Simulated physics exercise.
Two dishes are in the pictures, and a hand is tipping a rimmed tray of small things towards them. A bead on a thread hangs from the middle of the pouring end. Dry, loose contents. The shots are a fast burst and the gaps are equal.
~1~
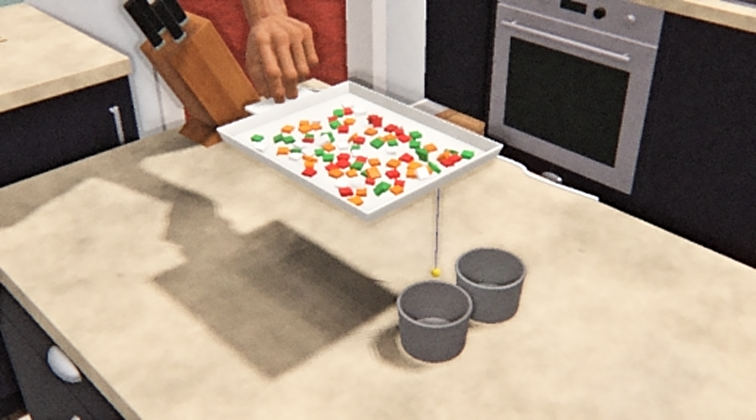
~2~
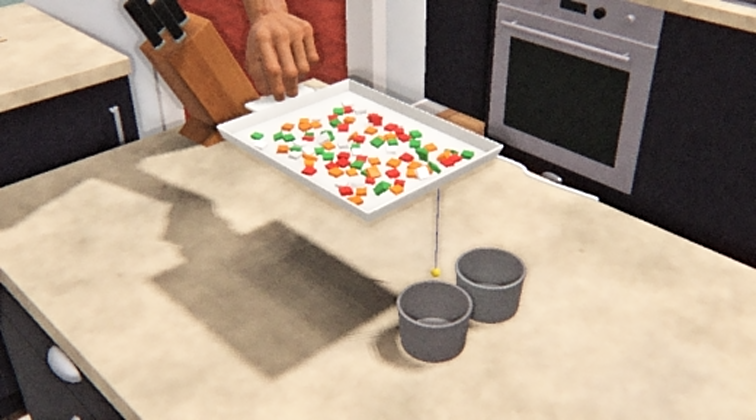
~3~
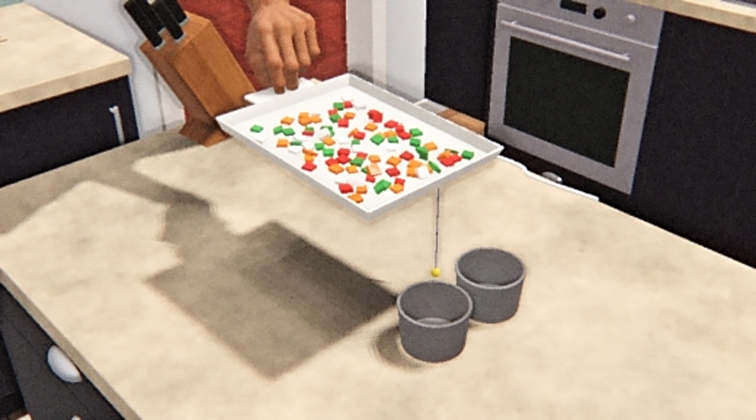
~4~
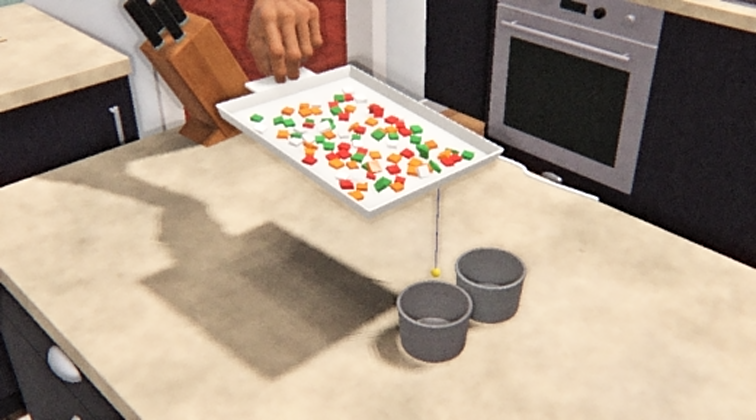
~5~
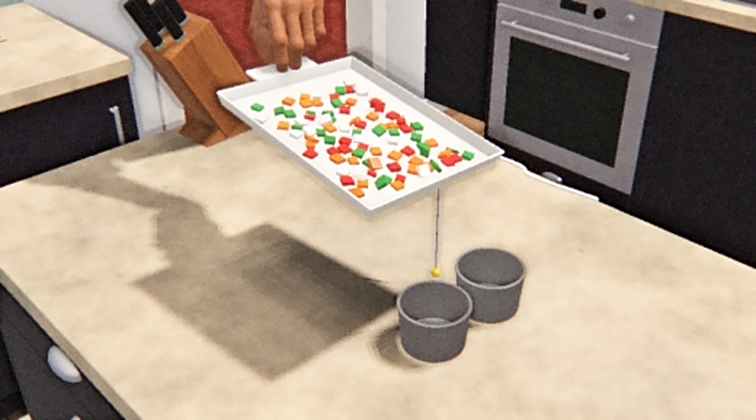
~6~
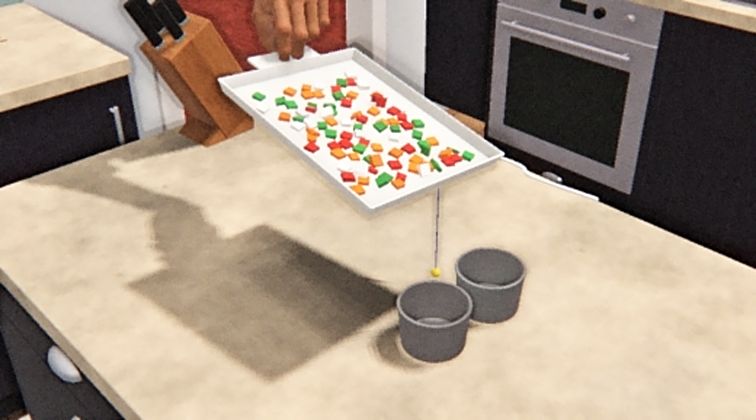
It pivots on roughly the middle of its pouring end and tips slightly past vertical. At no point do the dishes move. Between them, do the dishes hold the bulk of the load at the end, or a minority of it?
They hold the bulk.
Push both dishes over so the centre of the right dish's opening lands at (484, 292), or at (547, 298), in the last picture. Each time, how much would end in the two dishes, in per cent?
About 30 per cent, then about 10 per cent.
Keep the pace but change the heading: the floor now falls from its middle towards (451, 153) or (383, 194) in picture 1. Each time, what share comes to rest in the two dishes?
Near 50 % and 20 %.
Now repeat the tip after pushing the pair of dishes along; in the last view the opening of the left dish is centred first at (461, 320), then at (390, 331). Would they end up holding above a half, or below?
So that's a lesser portion the first time round, a lesser portion the second.
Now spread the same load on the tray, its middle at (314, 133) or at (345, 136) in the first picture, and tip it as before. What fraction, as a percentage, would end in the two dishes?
First try 70 %, second try 80 %.
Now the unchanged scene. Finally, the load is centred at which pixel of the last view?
Resting centre, last frame: Roughly (493, 297).
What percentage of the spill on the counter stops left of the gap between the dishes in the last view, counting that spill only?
Around 10 %.
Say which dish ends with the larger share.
More ends in the right-hand dish.
Soon after the last picture, tray tipped steeply; nearly all on the tray; a small part in the air.
A little later, tray tipped right over; about half on the tray; a small part in the right dish; a small part outside both; about a quarter in the air.
Later still, tray tipped past a quarter turn; a stray few in the left dish; about two thirds in the right dish; about a third outside both.
At rest, tray tipped past a quarter turn; a stray few in the left dish; about two thirds in the right dish; about a third outside both.
